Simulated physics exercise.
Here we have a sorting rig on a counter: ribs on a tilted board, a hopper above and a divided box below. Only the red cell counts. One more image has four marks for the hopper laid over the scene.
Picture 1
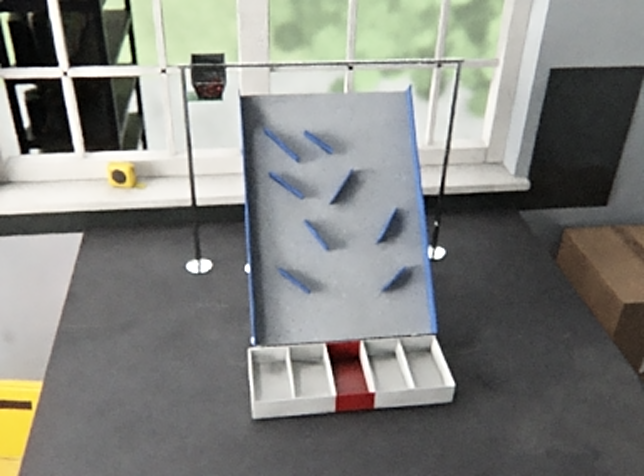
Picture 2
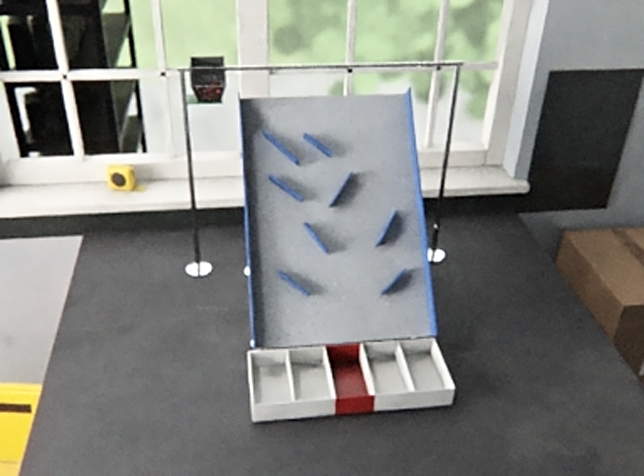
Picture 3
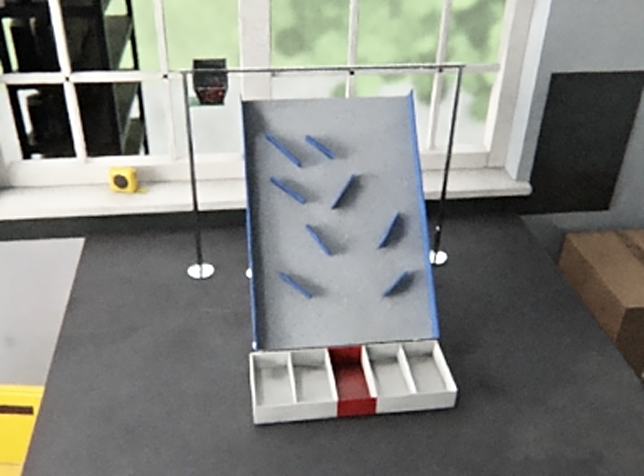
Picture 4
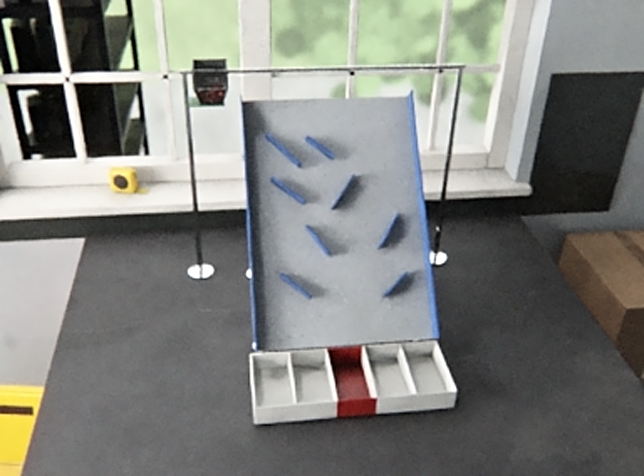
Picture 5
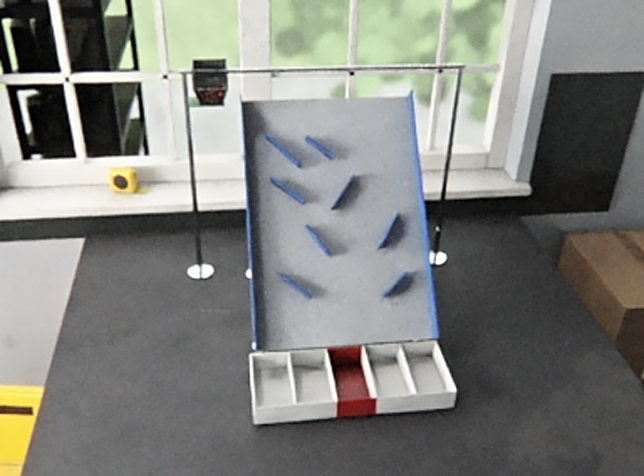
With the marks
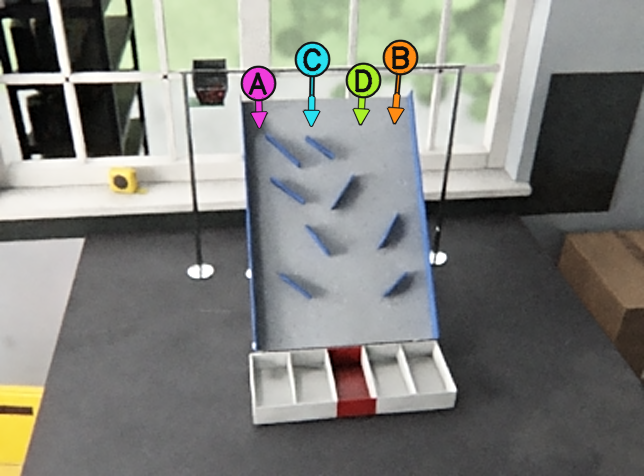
On a dark counter by a window, a tilted grey board with blue ribs stands motionless above a divided white box with one red cell.
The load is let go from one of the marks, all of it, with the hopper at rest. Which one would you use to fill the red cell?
Mark D.
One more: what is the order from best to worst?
The order is D, C, B, A.
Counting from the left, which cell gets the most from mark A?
It is the first one.
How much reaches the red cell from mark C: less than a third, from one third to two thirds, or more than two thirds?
It is from one third to two thirds.
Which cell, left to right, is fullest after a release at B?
The fifth.
On the marked copy, mark A meets the board at (259, 122); mark B meets the board at (394, 117); mark C meets the board at (311, 120); mark D meets the board at (360, 118).
With A, a small part in the red cell, most in other cells, a stray few held on the board, a stray few outside the box.
With B, about a third in the red cell, about two thirds in other cells.
With C, about half in the red cell, about a third in other cells, a small part held on the board.
With D, about two thirds in the red cell, about a third in other cells.
